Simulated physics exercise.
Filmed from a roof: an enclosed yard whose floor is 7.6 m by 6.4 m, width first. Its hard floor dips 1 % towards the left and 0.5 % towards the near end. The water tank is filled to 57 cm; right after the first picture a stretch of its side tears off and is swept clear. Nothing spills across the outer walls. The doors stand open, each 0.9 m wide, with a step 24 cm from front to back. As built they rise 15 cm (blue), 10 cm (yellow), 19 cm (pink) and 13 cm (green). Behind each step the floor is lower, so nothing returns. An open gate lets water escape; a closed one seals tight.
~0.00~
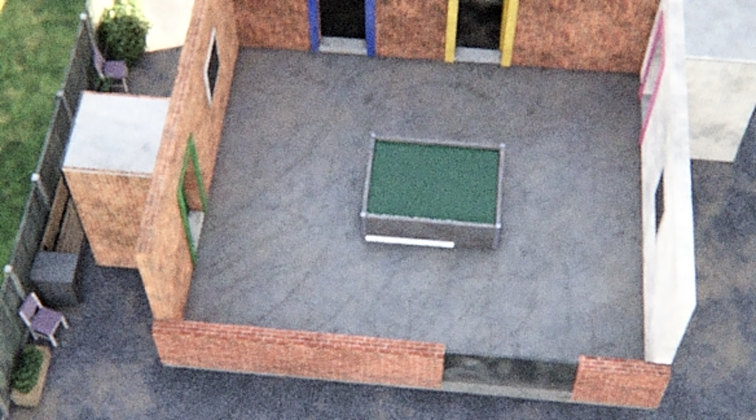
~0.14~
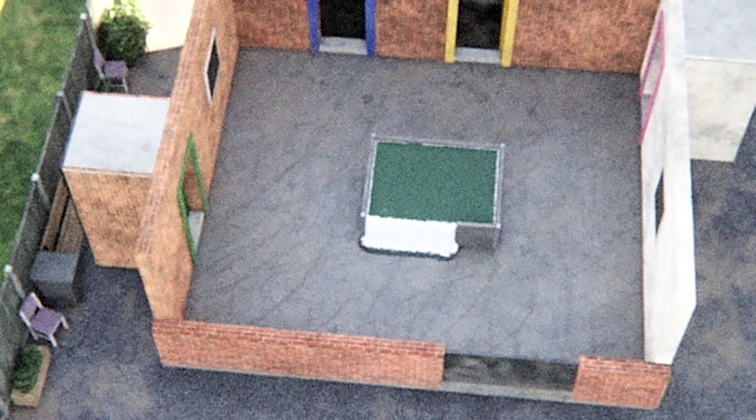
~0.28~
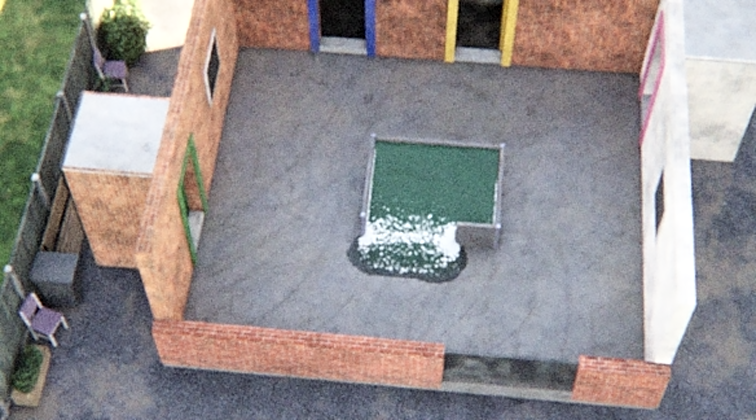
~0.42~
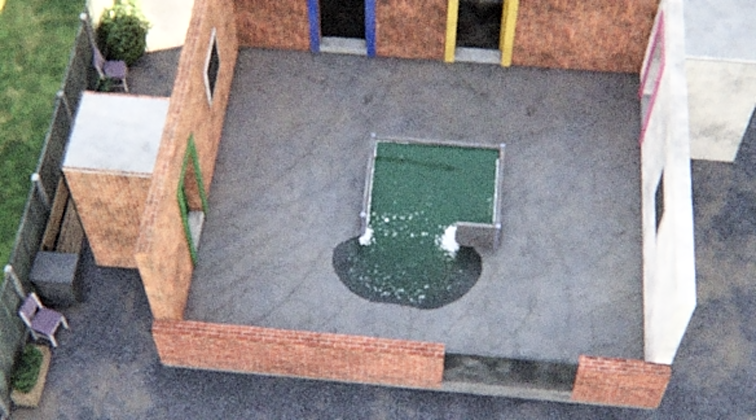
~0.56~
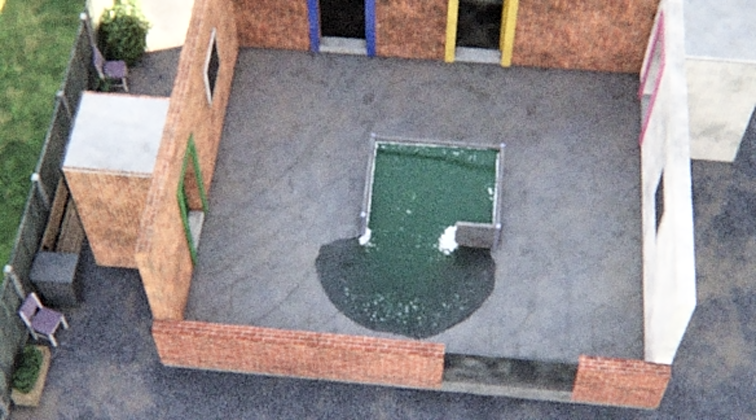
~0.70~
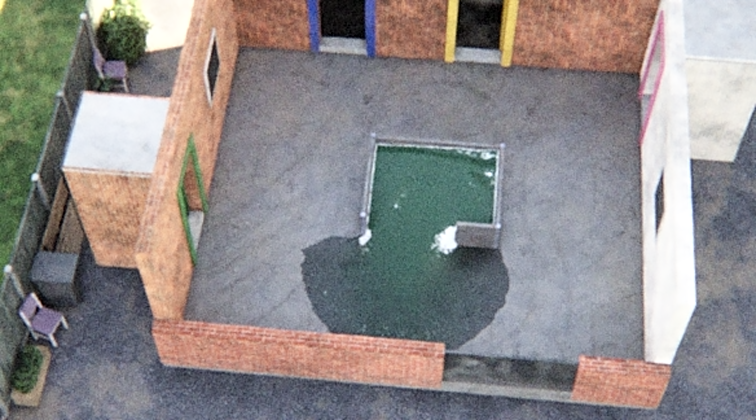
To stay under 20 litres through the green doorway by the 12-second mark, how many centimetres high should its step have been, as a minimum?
Close to 7 cm is just enough.
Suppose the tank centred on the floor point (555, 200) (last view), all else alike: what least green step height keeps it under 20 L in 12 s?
Then roughly 9.0 cm.
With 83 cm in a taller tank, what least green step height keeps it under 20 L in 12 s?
Then roughly 10.5 cm.
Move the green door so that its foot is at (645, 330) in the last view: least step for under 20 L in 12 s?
About 9.0 cm.
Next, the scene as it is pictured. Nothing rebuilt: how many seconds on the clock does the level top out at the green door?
Around 4.5 s.
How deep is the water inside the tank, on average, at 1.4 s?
Roughly 32 cm on average.
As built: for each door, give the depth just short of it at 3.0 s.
In cm: Blue 0, yellow 0, pink 0, green 6.
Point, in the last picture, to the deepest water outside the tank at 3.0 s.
Around (178, 345).
After 1.4 s water covers 20 % of the floor, deepest (35 cm) near (375, 362); it has not reached the green door.
After 3.0 s water covers 30 % of the floor, deepest (34 cm) near (178, 345); 6 cm at the green door, 0 litres in over its 13 cm step.
After 12.0 s water covers 95 % of the floor, deepest (10 cm) near (438, 157); 6 cm at the green door, 0 litres in over its 13 cm step.
At the green door as built, the water arrived by 2.8 s and peaked near 11 cm at 4.4 s.
Run again over the same 12 s with other heights there, 31 litres in over 6 cm, 11 litres over 8 cm. The limit of 20 litres is kept from about 7 cm up.
